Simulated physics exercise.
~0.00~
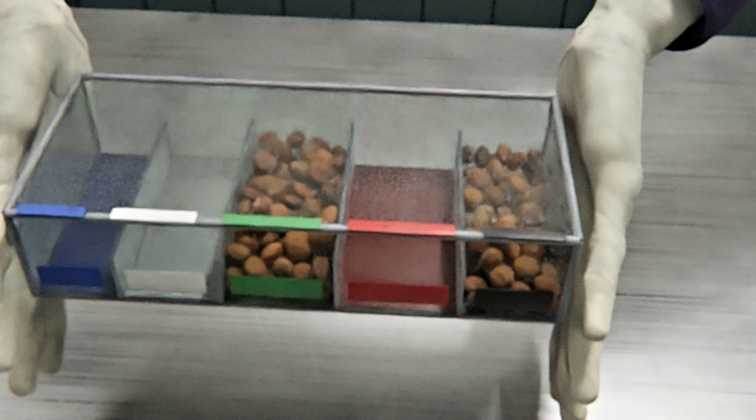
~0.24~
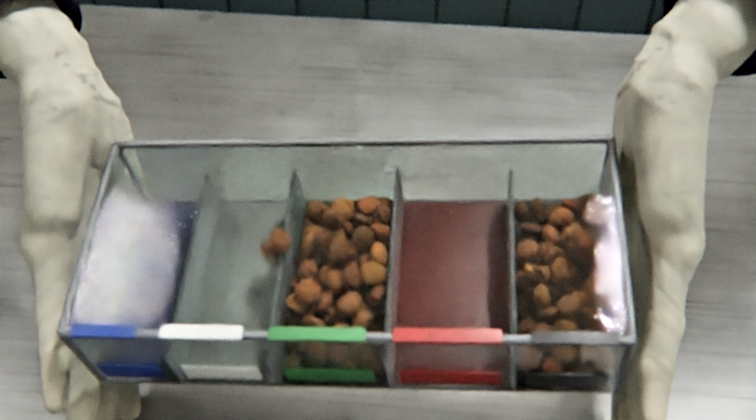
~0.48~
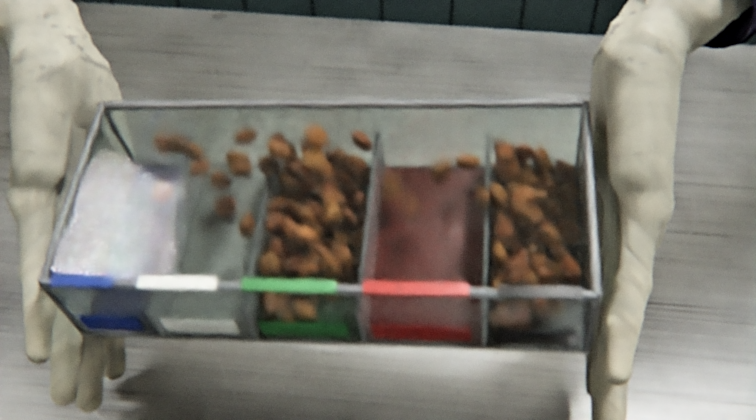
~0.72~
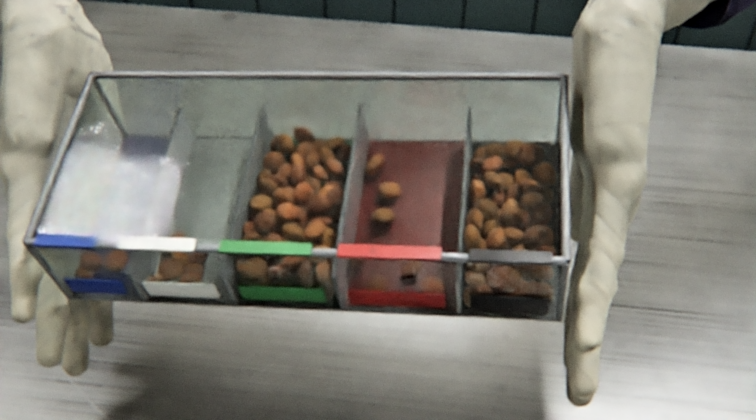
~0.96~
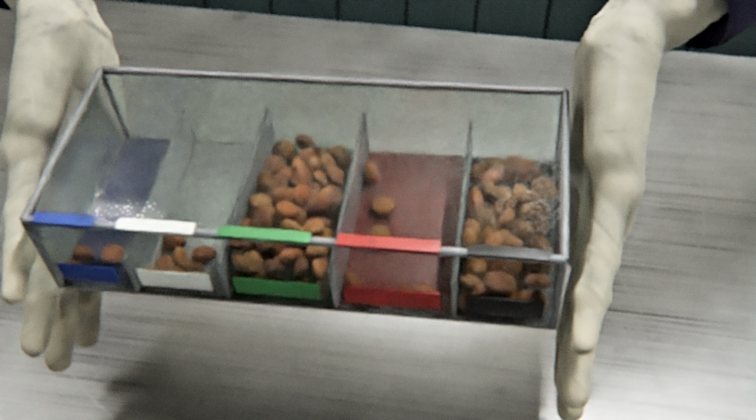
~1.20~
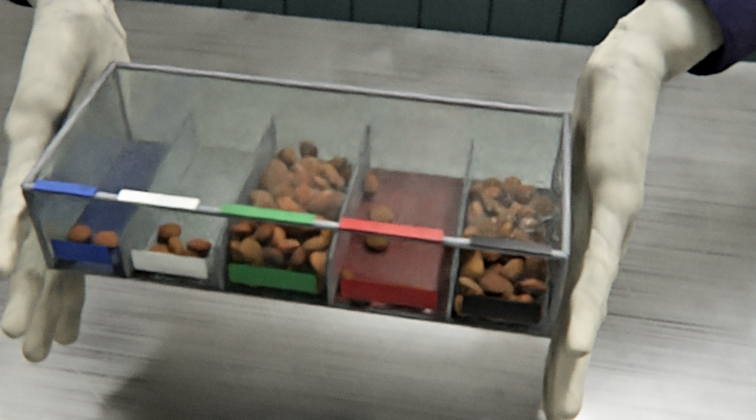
Above a grey table, two pale hands shake and tilt a clear divided box, scattering a few brown pieces into neighbouring compartments.
